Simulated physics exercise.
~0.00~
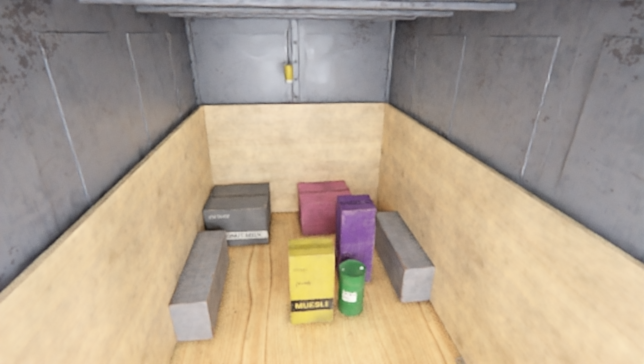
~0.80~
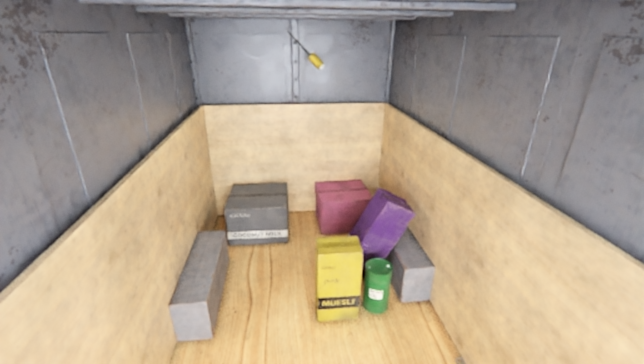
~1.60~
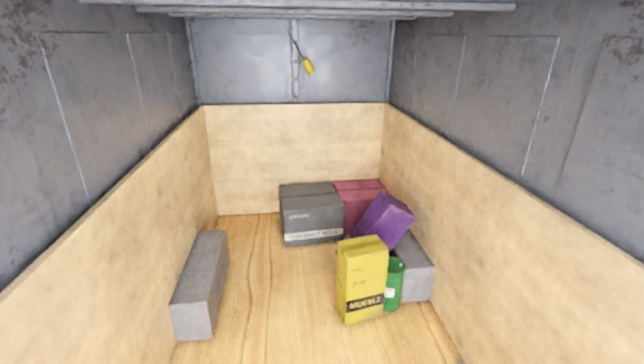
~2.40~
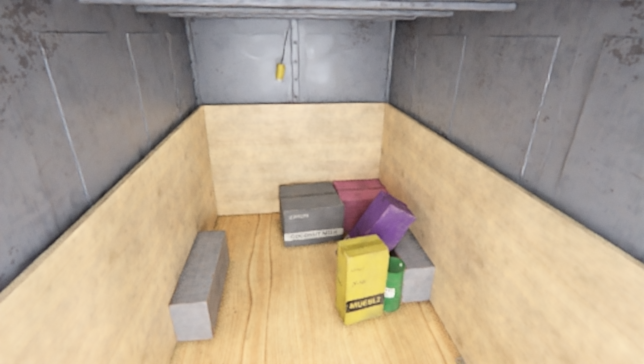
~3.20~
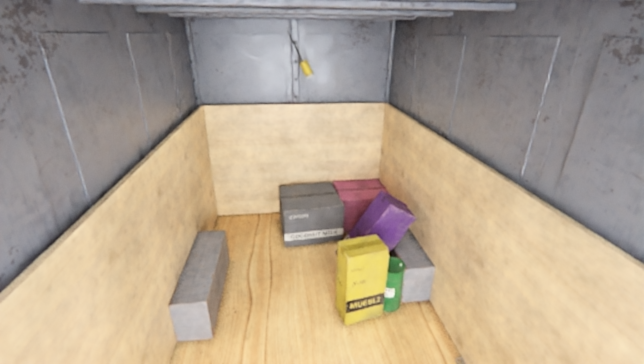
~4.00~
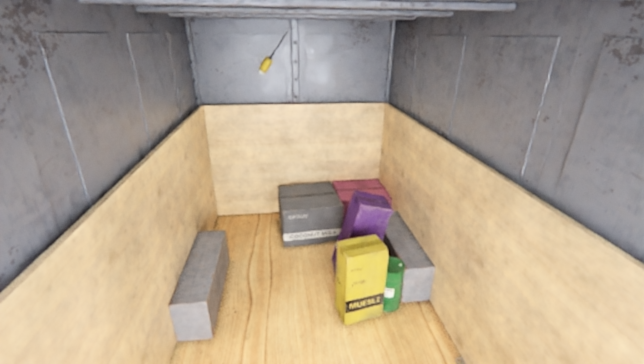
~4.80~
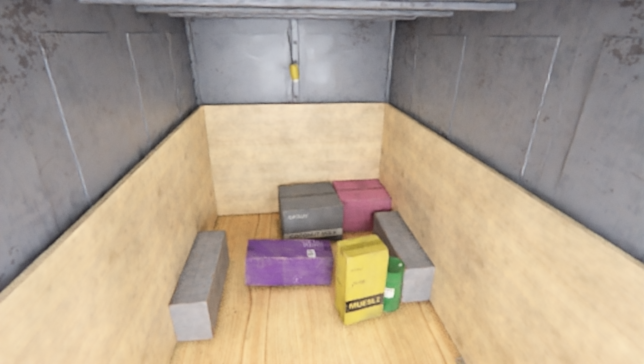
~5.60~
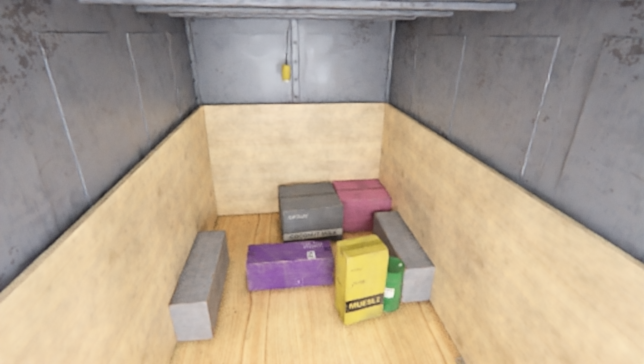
Five loose items, a grey box, a pink box, a tall purple box, a yellow box and a green canister, stand in a van's load bay, seen from a still viewpoint facing its front wall. A yellow lamp hangs ahead, and a grey wheel box lines each side. The lamp swings right as the items slide right, and the purple box leans onto the right wheel box. The grey box slides up against the pink one. The lamp swings back and forth, then the purple box tips left. It ends lying on its side behind the upright yellow box, while the others stay put.
